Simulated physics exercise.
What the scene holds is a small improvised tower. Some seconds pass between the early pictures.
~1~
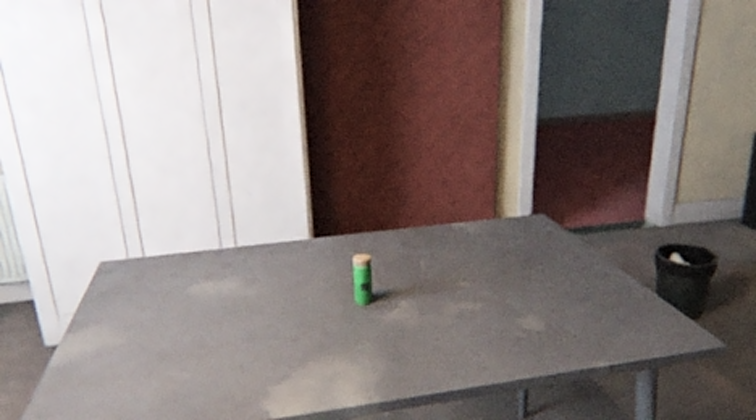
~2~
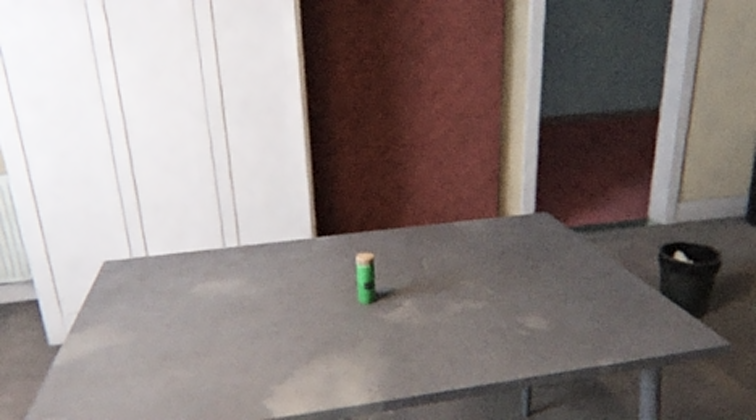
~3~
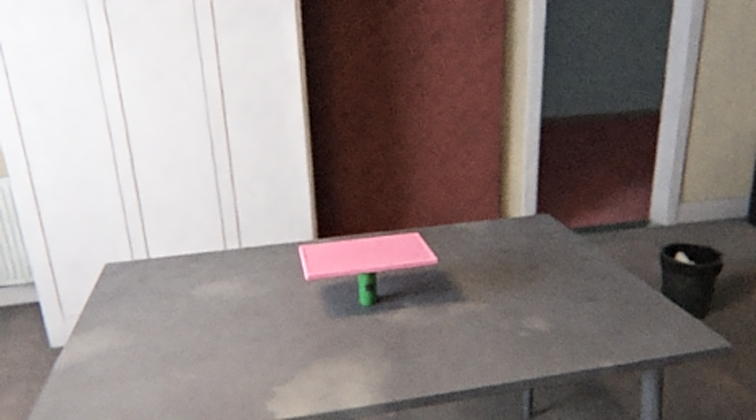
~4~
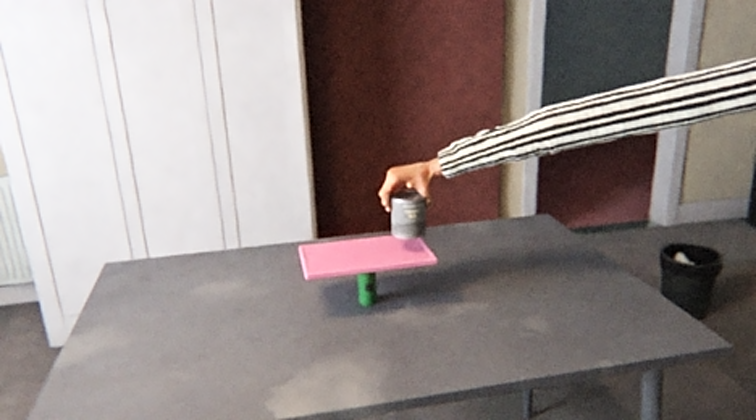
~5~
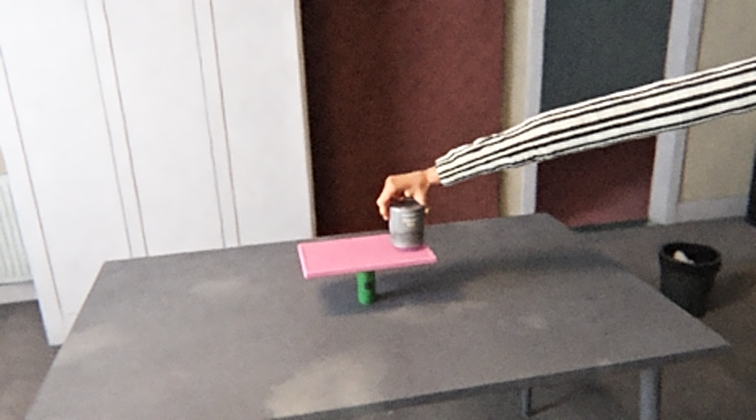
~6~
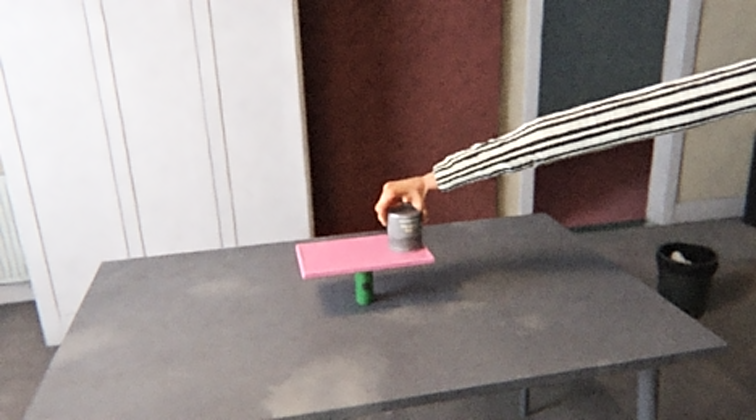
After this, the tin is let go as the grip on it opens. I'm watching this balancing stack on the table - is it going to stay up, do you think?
No, I'd expect it to come down.
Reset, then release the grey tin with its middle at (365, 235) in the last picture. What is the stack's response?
Outcome: Stable.
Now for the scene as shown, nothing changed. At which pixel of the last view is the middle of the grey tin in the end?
I'd point to roughly (444, 278).
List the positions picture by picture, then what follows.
In the first frame, the last thing is not in view yet.
In the second frame, the last thing is not in view yet.
In the third frame, the last thing is not in view yet; pink lid (366, 255).
The fourth frame shows still above its spot; grey tin (409, 214); pink lid (366, 255).
The fifth frame shows still above its spot; grey tin (407, 223); pink lid (365, 253).
The sixth frame shows in place under the hand; grey tin (405, 228); pink lid (363, 254).
Then, 0.30 s on from there, grey tin now fallen; pink lid turned 42° from how it was put.
Then, 0.70 s on from there, pink lid now fallen; green shaker turned 41° from how it was put.
Then, 0.80 s on from there, green shaker now fallen.
Then, 1.00 s on from there, things are still on the move.
In the end, fallen, pink lid, grey tin and green shaker. At the end, from the last picture's camera, grey tin near (444, 278). The stack loses its balance.
